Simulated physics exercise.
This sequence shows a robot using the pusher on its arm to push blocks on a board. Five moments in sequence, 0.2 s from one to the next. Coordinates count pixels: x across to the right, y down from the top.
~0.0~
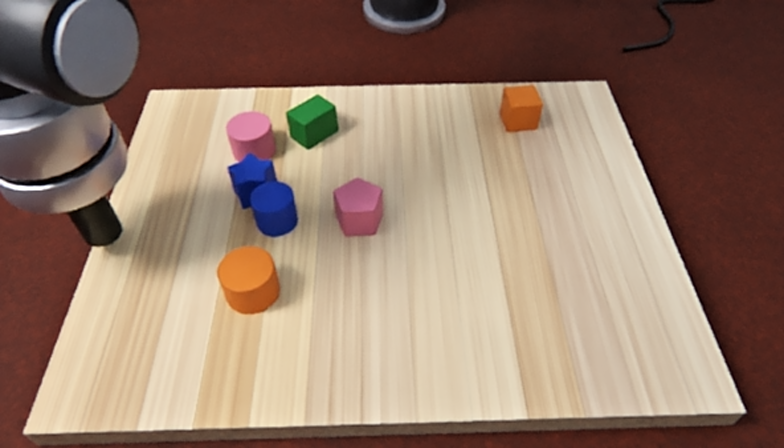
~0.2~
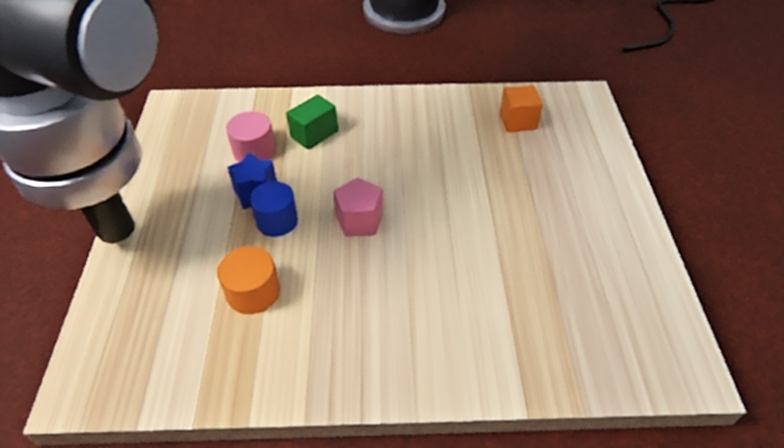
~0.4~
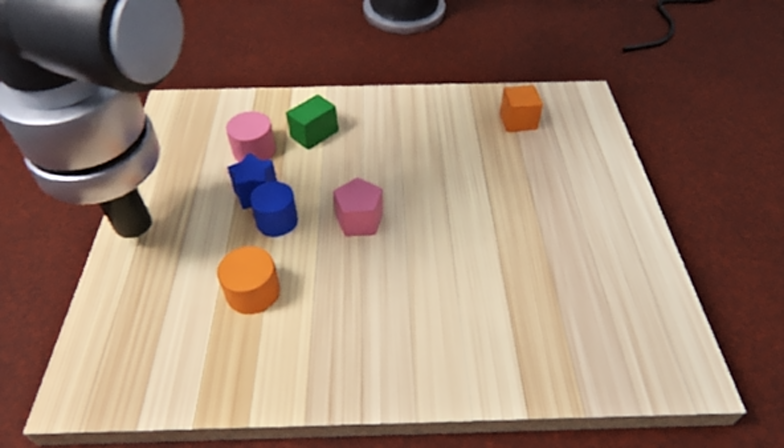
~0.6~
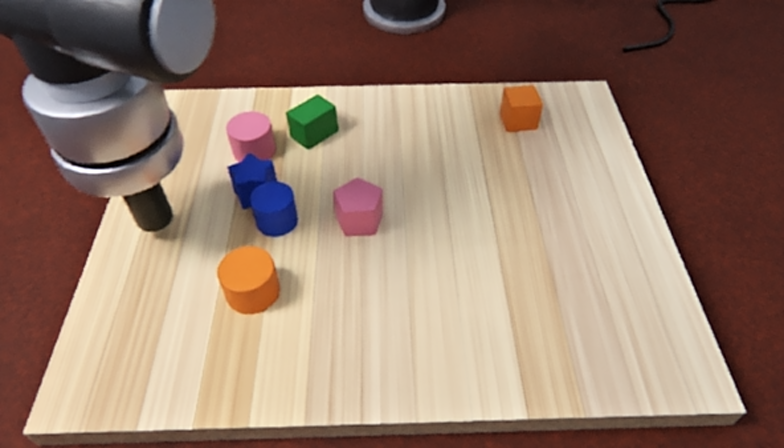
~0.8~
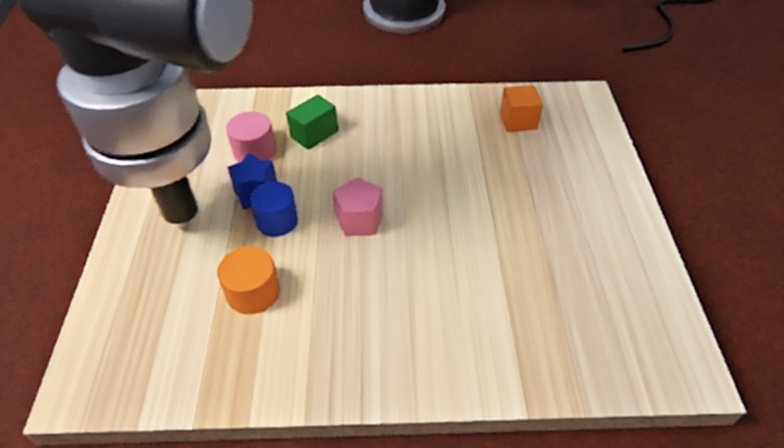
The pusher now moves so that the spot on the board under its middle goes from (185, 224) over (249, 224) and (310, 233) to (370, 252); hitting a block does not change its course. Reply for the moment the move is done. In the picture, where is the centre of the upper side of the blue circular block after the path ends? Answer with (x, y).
Its top centre lands on (346, 187).
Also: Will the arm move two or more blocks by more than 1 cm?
Yes.
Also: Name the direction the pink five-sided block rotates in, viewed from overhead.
Viewed from the top, it goes clockwise.
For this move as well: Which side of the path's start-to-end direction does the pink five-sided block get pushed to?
Seen from start to end, it moves left.
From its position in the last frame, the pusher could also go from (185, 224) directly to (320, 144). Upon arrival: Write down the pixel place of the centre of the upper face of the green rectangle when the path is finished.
I'd expect the centre of its top face to be at (322, 95).
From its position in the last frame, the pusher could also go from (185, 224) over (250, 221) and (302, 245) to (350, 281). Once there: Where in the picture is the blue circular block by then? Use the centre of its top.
The middle of the upper face of the blue circular block will lie at about (337, 204) in the picture.
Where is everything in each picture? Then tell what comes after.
In the first frame, tip of the pusher (104, 234), middles of tops, blue star (250, 169), blue circular block (272, 196), pink five-sided block (358, 195).
In the second frame, pusher (117, 231), nothing pushed.
In the third frame, pusher (134, 226), nothing pushed.
In the fourth frame, pusher (155, 220), nothing pushed.
In the fifth frame, pusher (181, 212), blue star (250, 169), blue circular block (272, 196), pink five-sided block (358, 195).
What follows on the original path. One third of the way, pusher (246, 213); blue circular block (283, 196).
Two thirds of the way, pusher (309, 222); blue circular block (338, 189); pink five-sided block (383, 190), turned 40° clockwise.
At the end, pusher (369, 241); blue star unmoved; blue circular block (346, 187); pink five-sided block (390, 189), turned 40° clockwise.
